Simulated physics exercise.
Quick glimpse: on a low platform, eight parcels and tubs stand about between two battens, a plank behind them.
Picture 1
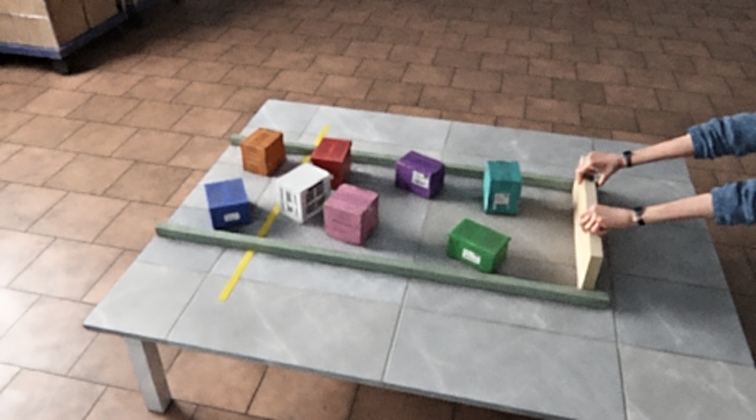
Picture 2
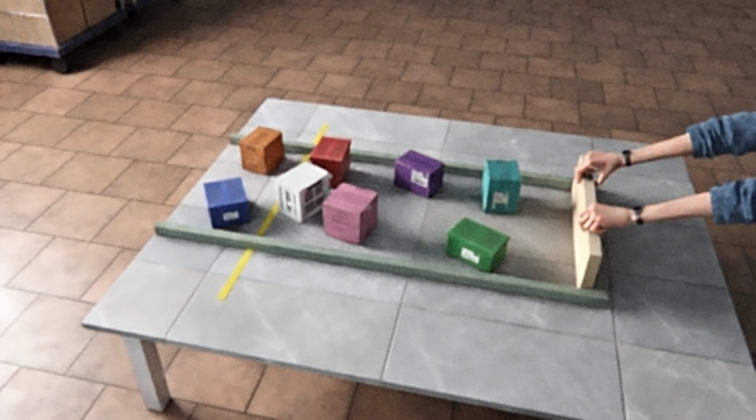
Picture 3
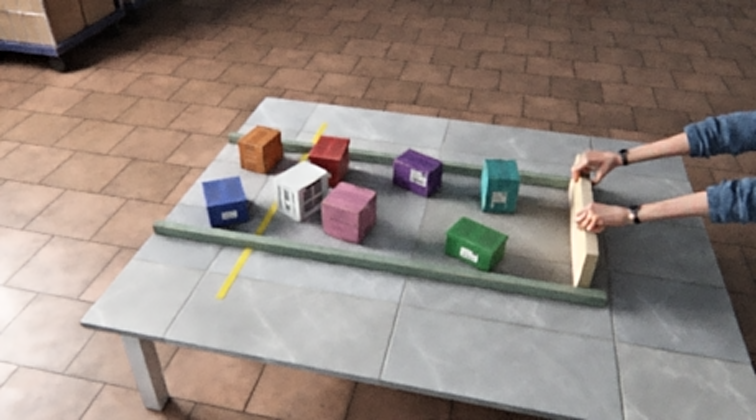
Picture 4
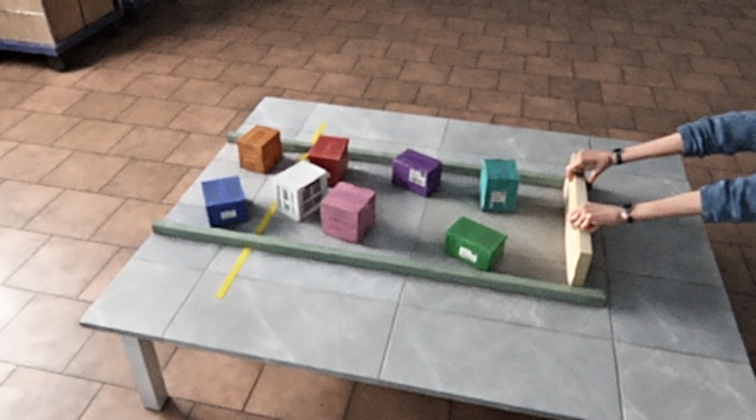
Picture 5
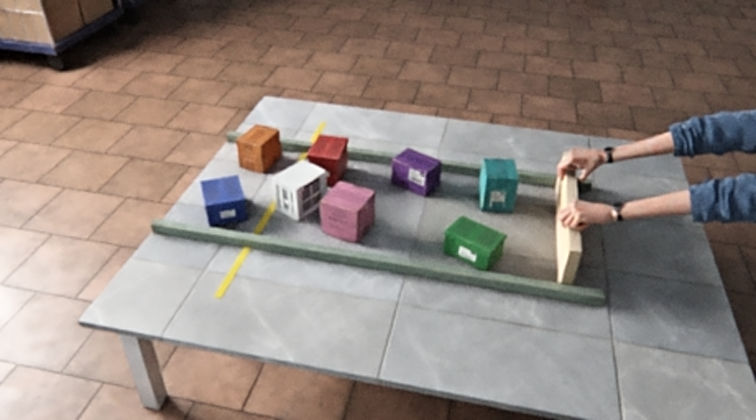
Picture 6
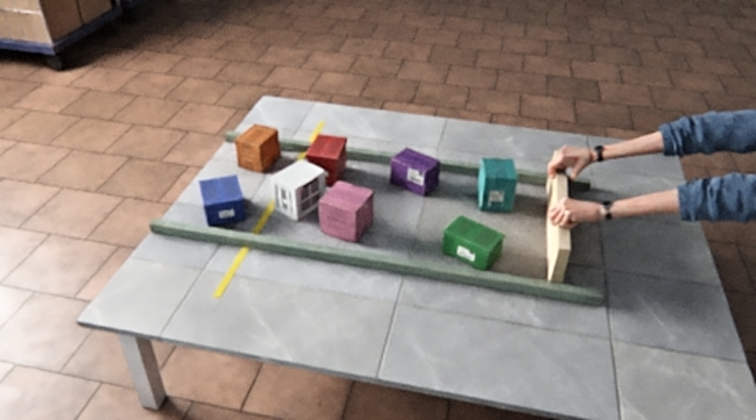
The footage shows eight colourful box-like containers standing between two green battens on a low grey platform, while a pair of hands slides a plank a short way left toward them, the containers staying essentially still.
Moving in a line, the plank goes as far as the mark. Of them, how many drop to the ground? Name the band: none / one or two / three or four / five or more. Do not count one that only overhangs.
Band: One or two.
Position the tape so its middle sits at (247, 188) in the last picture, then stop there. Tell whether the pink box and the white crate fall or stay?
Outcome - pink box: It keeps its spot; white crate: It keeps its spot.
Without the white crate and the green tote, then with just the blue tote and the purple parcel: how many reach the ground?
Count: 1 (first case); 0 (second).
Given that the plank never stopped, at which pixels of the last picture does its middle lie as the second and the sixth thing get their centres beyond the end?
I'd say close to (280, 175), and after that close to (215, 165).
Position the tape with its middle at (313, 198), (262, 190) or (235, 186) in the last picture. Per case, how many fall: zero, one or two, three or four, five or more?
Zero, just one or two, at least five.
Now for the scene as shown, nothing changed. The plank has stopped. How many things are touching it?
3.
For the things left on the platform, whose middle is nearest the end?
The red tote ends up foremost.
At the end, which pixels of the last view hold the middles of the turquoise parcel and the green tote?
You'll find the turquoise parcel at roughly (278, 153) and the green tote at roughly (232, 218).
Soon after, none off yet; blue tote at rest near (222, 200); orange box at rest near (258, 148); white crate at rest near (299, 190).
Then, none off yet; blue tote at rest near (222, 200); orange box moved about its own width near (232, 145); white crate moved about its own width near (280, 175).
By the end, the number that fall off is one or two; fallen, orange box.
